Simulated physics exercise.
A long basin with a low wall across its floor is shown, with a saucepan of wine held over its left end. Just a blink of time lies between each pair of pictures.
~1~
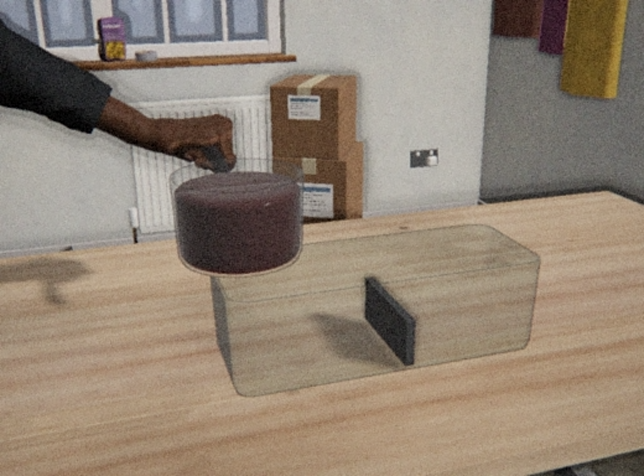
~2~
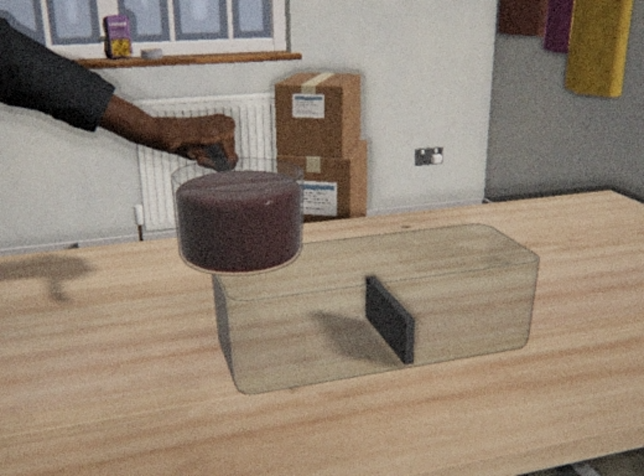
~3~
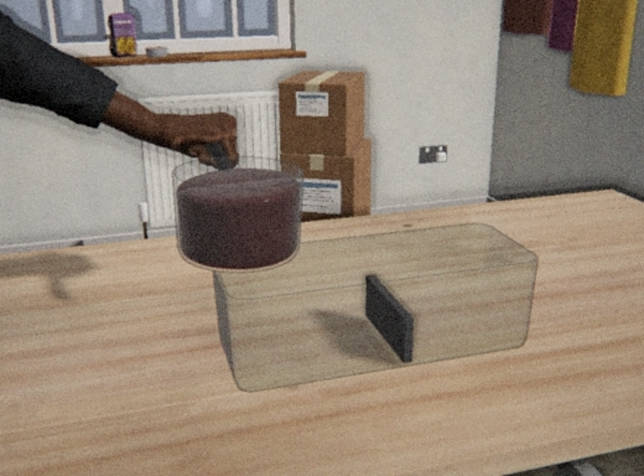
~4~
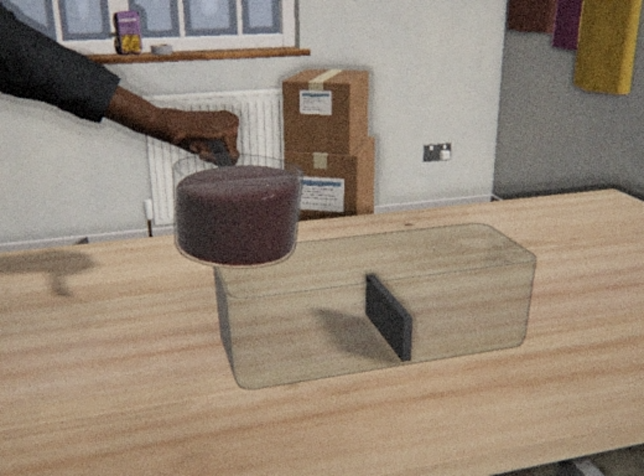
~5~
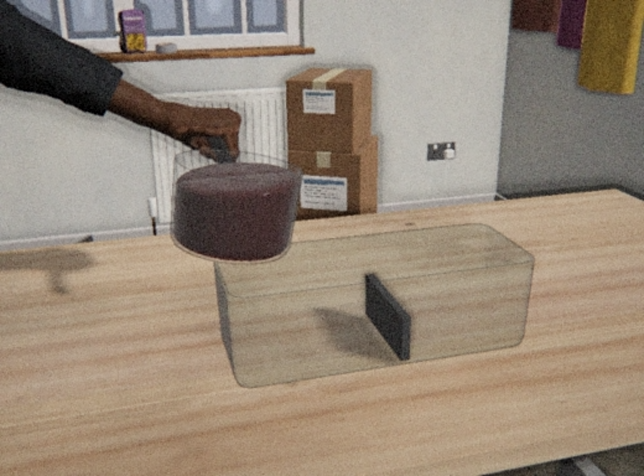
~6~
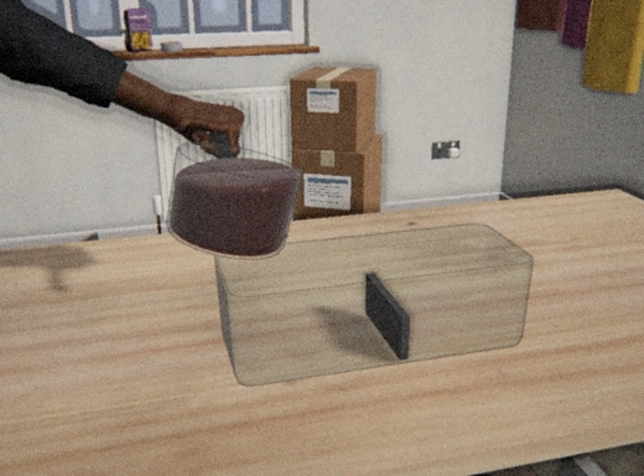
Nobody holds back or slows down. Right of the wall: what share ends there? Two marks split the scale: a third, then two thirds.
Finally a third to two thirds of it is on the right.
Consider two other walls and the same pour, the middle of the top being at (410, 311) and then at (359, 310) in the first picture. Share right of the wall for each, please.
Roughly 20 % and 90 %.
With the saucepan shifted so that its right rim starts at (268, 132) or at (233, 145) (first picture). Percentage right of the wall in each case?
Estimate, first then second: 15 per cent and 5 per cent.
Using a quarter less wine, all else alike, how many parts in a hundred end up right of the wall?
Estimated share: Around 35 %.
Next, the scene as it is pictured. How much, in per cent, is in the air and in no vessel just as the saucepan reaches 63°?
I'd put it at roughly 25 percent of it.
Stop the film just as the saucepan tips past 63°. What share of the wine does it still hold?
I'd put it at some 65 in a hundred.
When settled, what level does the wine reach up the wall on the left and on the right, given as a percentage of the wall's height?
Left side roughly 40, right side roughly 40.
A moment on, the saucepan is tipped part way and 66 per cent is still to pour, 12 is left of the wall and 0 right of it.
Next, the saucepan is tipped on its side and 16 per cent is still to pour, 29 is left of the wall and 39 right of it.
Then the saucepan is tipped right over and 1 per cent is still to pour, 49 is left of the wall and 47 right of it.
Later the saucepan is tipped right over and 0 per cent is still to pour, 52 is left of the wall and 47 right of it.
Finally, 52 per cent lies left of the wall, 47 right of it and 1 outside.
